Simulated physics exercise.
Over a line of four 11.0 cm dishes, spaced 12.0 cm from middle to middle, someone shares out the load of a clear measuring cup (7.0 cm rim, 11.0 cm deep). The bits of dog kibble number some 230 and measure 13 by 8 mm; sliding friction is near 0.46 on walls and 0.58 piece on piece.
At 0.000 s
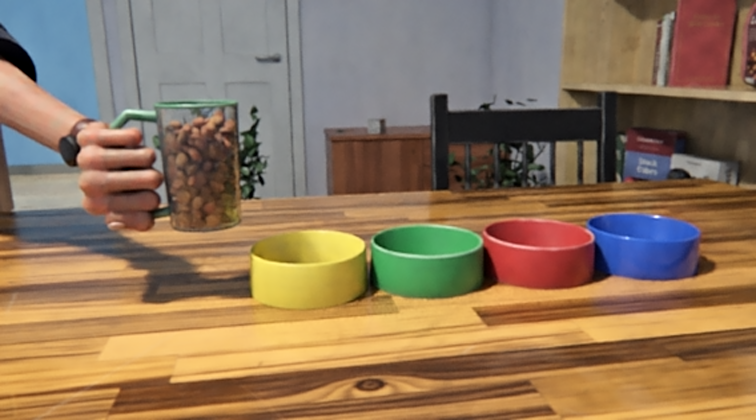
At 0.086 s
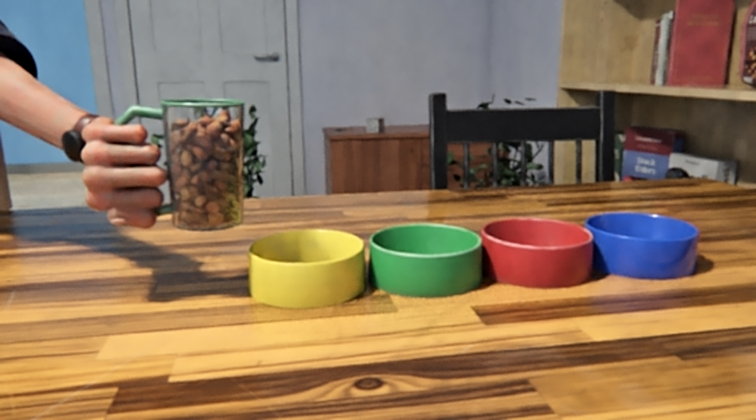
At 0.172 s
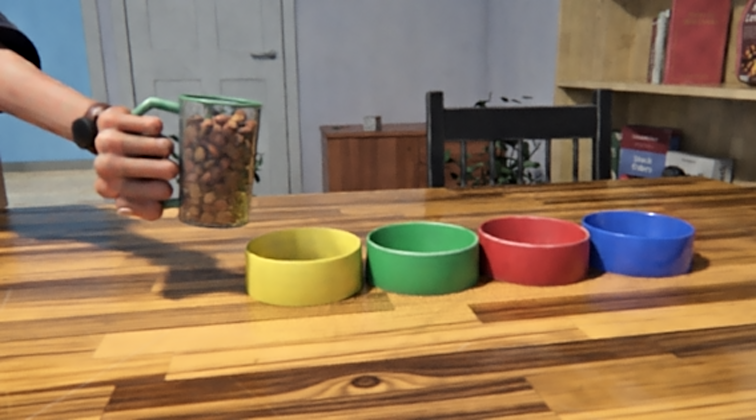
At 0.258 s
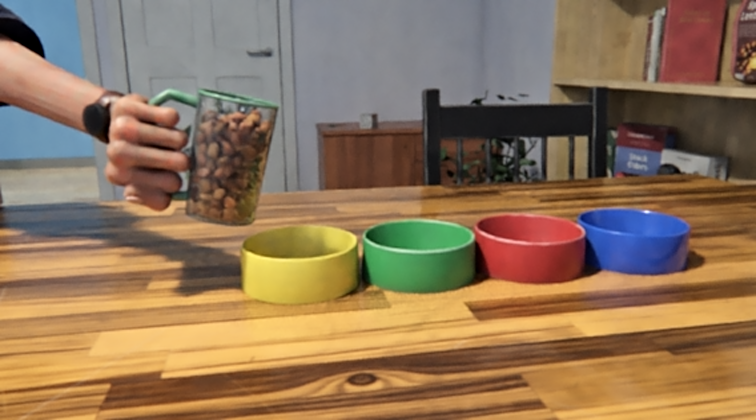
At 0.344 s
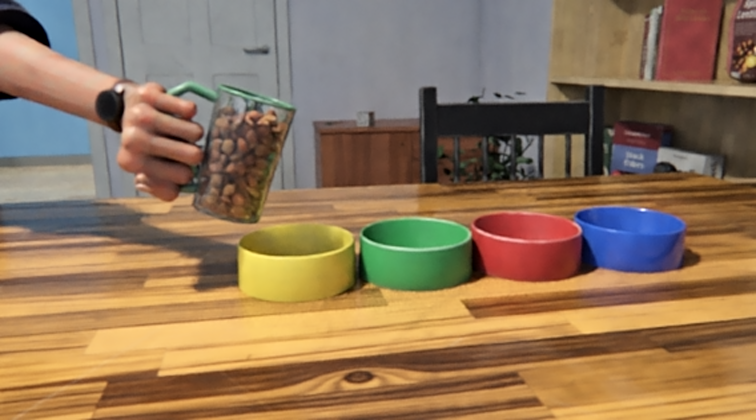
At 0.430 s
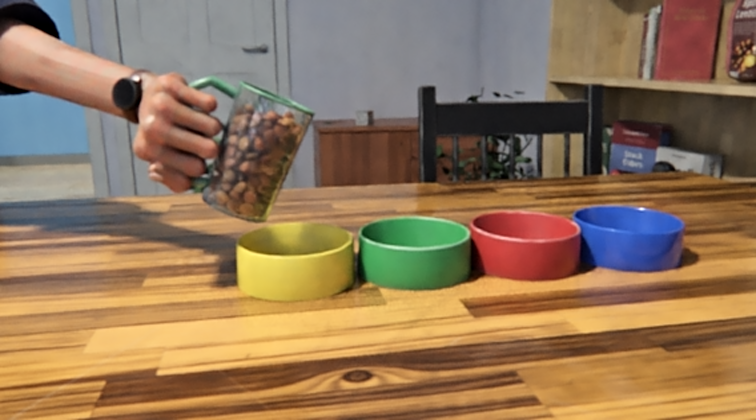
A hand lifting and tilting a clear cup of brown pieces rightward beside yellow, green, red and blue dishes on a wooden table.
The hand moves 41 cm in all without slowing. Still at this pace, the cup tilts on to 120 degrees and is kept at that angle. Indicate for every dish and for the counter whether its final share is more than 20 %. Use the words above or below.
Red - above; blue - above; green - below; yellow - below; counter - below.
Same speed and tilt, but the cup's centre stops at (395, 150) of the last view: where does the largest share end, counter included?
The biggest share ends at green.
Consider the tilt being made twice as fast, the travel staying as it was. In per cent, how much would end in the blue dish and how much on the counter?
Shares: Blue dish 0, counter 10.
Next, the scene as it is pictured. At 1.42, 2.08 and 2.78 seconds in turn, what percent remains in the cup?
100, 40, 0.
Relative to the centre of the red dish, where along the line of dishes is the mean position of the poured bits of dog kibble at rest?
It ends up around 7 cm from that dish's centre, over to the right.
After 1.42 s, tilt 88 degrees; cup holds 100 %.
After 2.08 s, tilt 120 degrees; cup holds 40 %, red 50 %, blue 5 %.
After 2.78 s, tilt 120 degrees; cup holds 0 %, red 45 %, blue 45 %.
At rest (3.1 s), red 45 %, blue 45 %, green 0 %, yellow 0 %, counter 10 %.
